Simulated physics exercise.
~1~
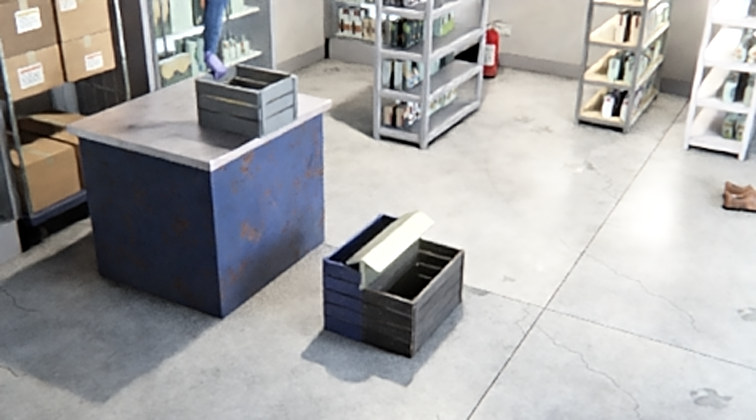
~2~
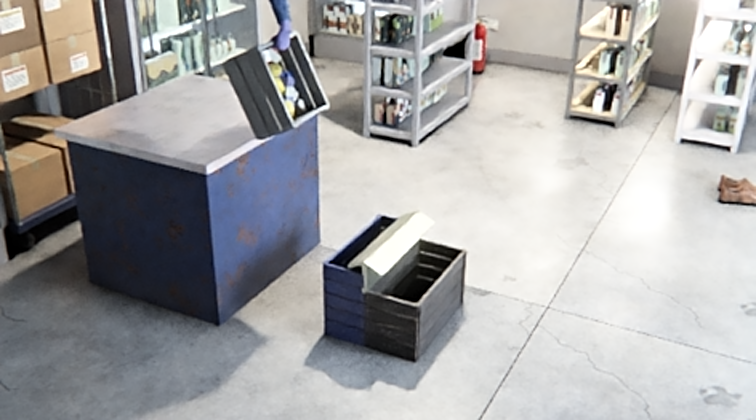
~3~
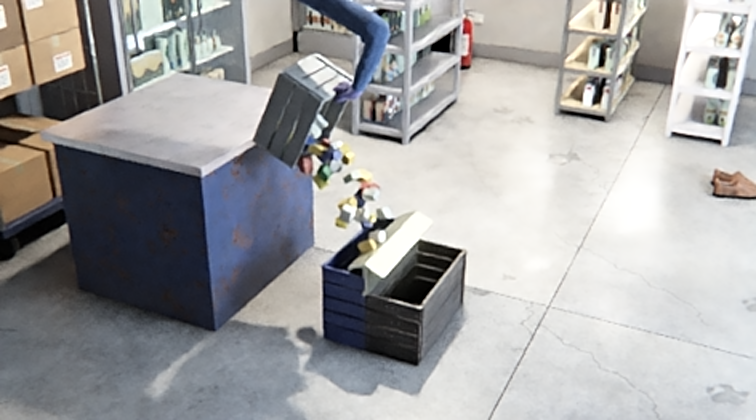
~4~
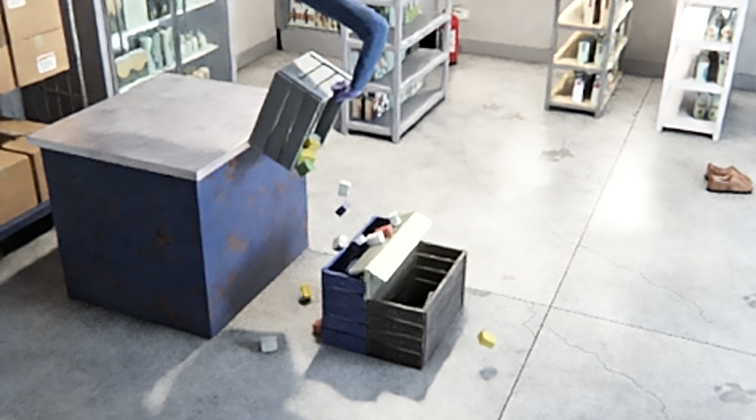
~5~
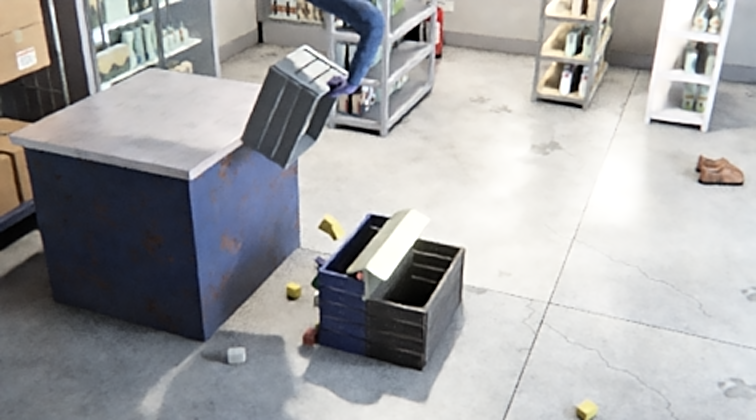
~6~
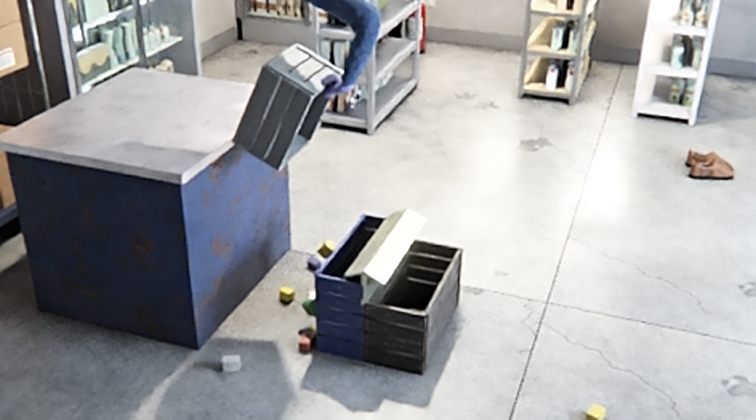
Grey tote tipping over a bench edge in a gloved hand, spilling toy bricks toward a blue bin, several ending on the floor.
